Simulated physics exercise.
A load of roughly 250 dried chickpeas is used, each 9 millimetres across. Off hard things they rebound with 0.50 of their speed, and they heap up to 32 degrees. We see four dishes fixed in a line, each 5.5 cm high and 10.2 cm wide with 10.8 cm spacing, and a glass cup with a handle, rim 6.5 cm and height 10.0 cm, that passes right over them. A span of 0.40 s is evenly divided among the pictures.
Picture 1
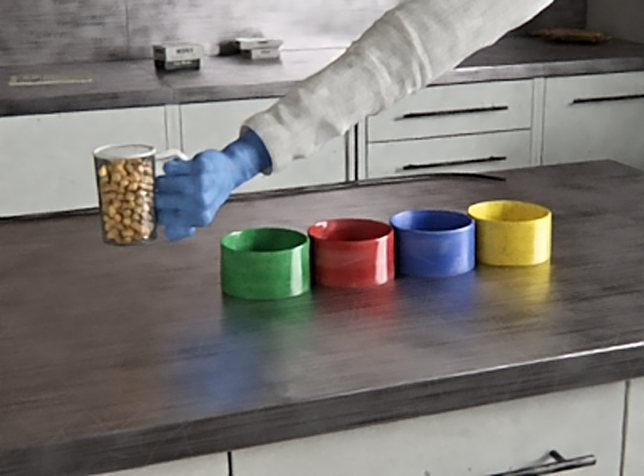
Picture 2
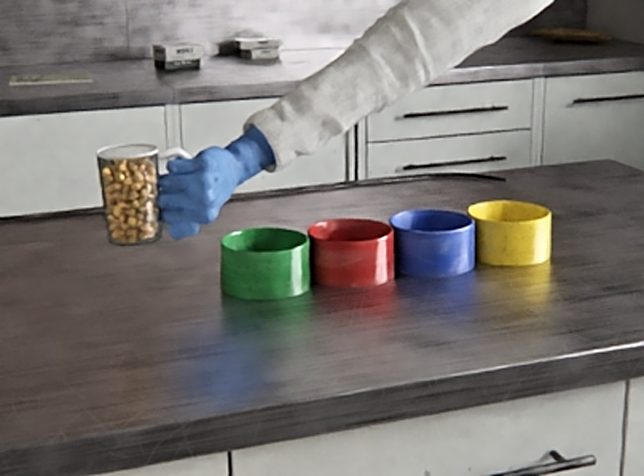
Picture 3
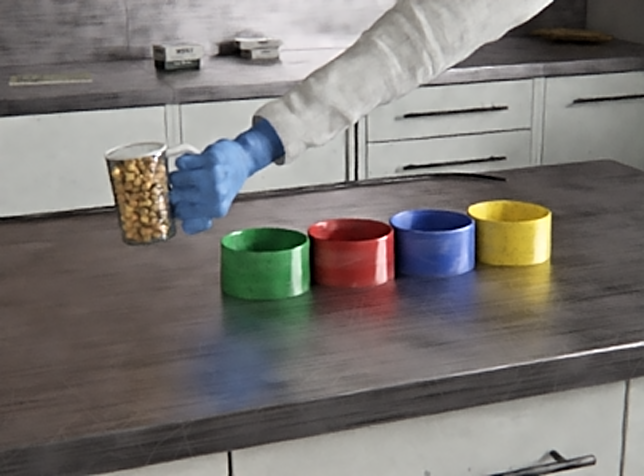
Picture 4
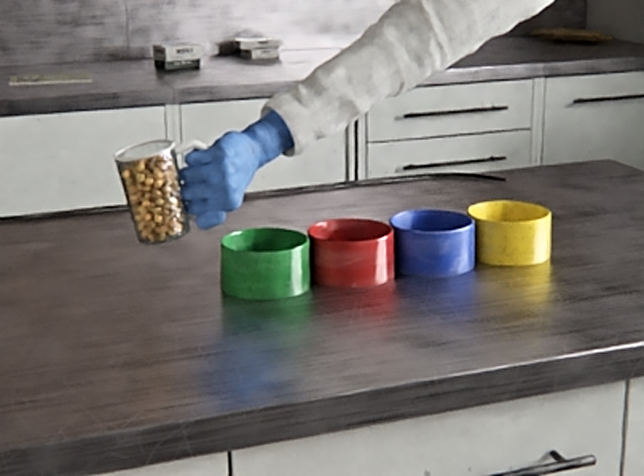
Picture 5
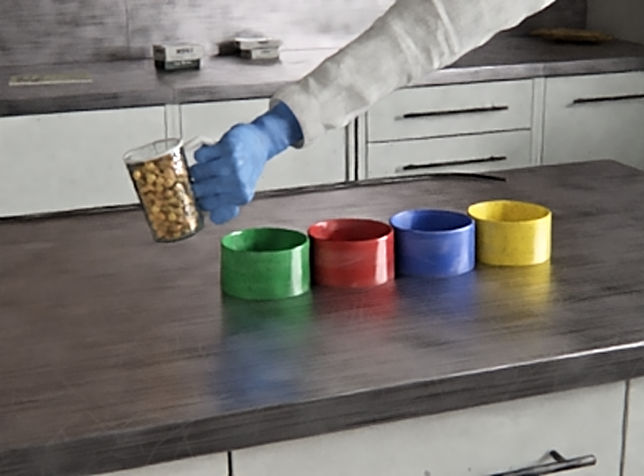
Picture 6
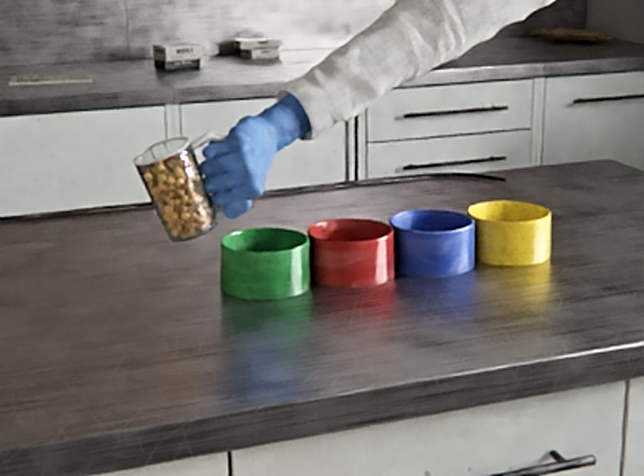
On a dark countertop, a blue-gloved hand moves a cup of chickpeas right, tilting it leftward.
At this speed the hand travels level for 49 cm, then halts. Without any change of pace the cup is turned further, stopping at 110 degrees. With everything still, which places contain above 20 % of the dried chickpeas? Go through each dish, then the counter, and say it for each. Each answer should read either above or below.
Red - above, blue - above, green - below, yellow - below, counter - below.
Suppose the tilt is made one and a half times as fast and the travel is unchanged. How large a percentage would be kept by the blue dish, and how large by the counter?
Then the blue dish would get 10 and the counter 10.
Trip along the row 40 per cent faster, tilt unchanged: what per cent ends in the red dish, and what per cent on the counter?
In that case red 0, counter 20.
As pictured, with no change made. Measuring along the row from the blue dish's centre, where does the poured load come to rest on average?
About 4 cm, toward lower x.
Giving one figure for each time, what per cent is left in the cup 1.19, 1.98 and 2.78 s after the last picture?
Approx. 100 / 40 / 0 percent.
Then, 1.19 s after the last picture, tilt 85 degrees; cup holds 100 %.
Then, 1.98 s after the last picture, tilt 110 degrees; cup holds 40 %, red 40 %, blue 10 %.
Then, 2.78 s after the last picture, tilt 110 degrees; cup holds 0 %, red 40 %, blue 45 %, yellow 5 %.
In the end, red 40 %, blue 45 %, green 0 %, yellow 5 %, counter 5 %.
